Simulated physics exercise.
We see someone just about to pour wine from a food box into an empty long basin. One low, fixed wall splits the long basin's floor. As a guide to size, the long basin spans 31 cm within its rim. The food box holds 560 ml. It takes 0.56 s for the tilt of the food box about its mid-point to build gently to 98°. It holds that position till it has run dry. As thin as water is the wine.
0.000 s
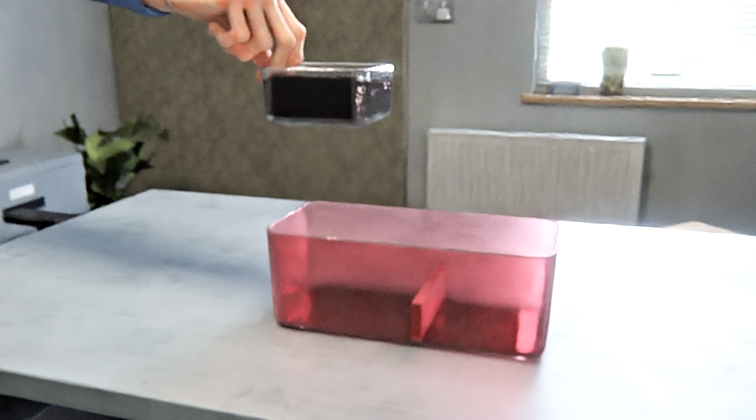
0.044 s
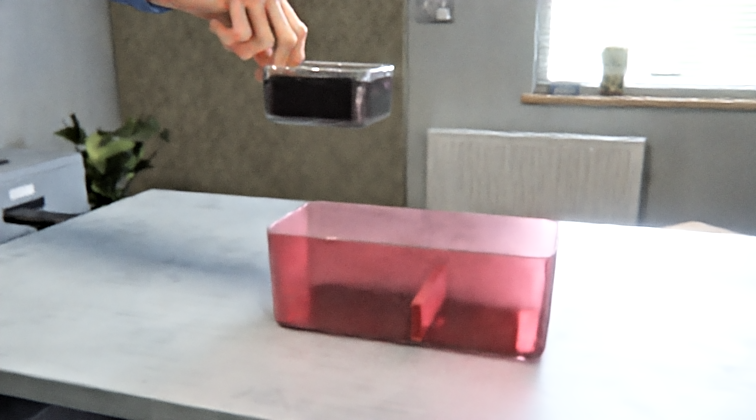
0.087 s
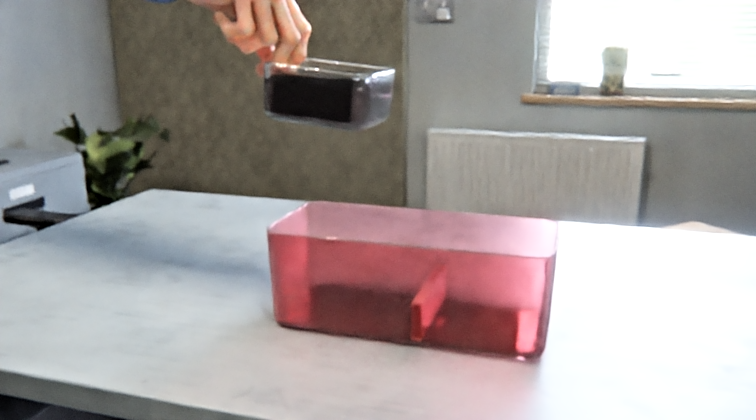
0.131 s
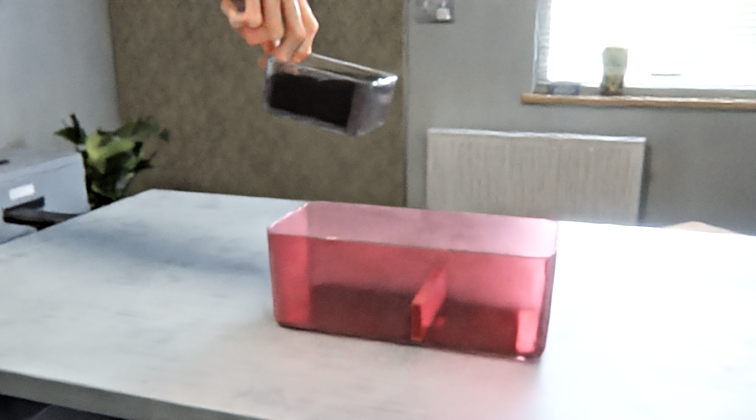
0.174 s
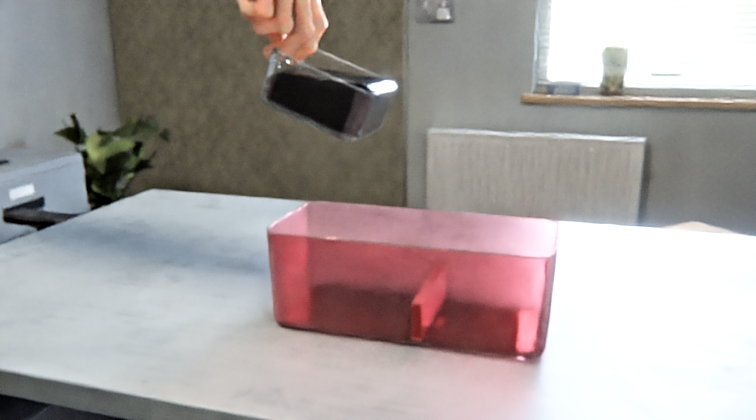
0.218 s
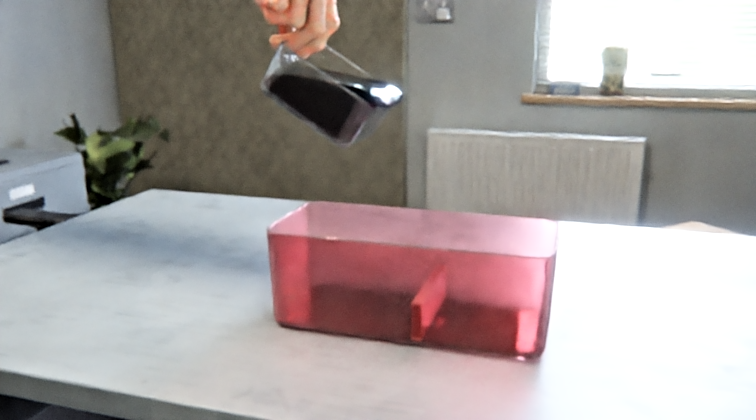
In a grey-walled room with a radiator, a bright window and a leafy plant, a still camera looks slightly down on a pale tabletop. A translucent red basin with a low divider stands on it, and above its left side a hand holds a small clear box of dark liquid. The hand shifts right and gradually tilts the box, lowering its right end as the liquid moves towards that rim.
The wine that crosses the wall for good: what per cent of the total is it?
It is about 52 per cent of the total.
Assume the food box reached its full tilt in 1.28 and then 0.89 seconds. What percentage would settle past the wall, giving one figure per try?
The first try gives 65 percent and the second 65 percent.
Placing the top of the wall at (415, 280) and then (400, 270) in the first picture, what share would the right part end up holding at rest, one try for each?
Some 70 in a hundred, then some 80 in a hundred.
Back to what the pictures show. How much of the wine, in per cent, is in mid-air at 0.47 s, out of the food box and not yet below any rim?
Near 52 per cent of it all.
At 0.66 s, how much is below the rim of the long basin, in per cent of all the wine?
That comes to about 86 percent.
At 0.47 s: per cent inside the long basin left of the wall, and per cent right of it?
Left roughly 4, right roughly 26.
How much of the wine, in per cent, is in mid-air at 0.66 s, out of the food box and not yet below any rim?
6 per cent or so.
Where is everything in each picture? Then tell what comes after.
In the first frame, it leans 0°; its right rim is at (381, 69); the wine meets the walls at (284, 74) and (381, 77); the long basin's rim runs from (288, 217) to (557, 240); the wall's top is at (430, 284).
In the second frame, it leans 2°; its right rim is at (382, 71); the wine meets the walls at (284, 74) and (382, 77).
In the third frame, it leans 6°; its right rim is at (383, 75); the wine meets the walls at (285, 72) and (383, 79).
In the fourth frame, it leans 13°; its right rim is at (385, 82); the wine meets the walls at (287, 71) and (385, 81).
In the fifth frame, it leans 22°; its right rim is at (386, 92); the wine meets the walls at (286, 72) and (389, 87); 1 per cent is over the edge.
In the sixth frame, it leans 32°; its right rim is at (385, 103); the wine meets the walls at (286, 71) and (384, 93); 7 per cent is over the edge.
Then, 0.47 s in, the tilt is 92° and 18 per cent is still to pour, 4 is left of the wall and 26 right of it.
Then, 0.66 s in, the tilt is 98° and 5 per cent is still to pour, 30 is left of the wall and 57 right of it.
Then, 0.85 s in, the tilt is 98° and 1 per cent is still to pour, 41 is left of the wall and 52 right of it.
Then, 1.06 s in, the tilt is 98° and 0 per cent is still to pour, 44 is left of the wall and 52 right of it.
Finally, 44 per cent lies left of the wall, 52 right of it and 4 outside.
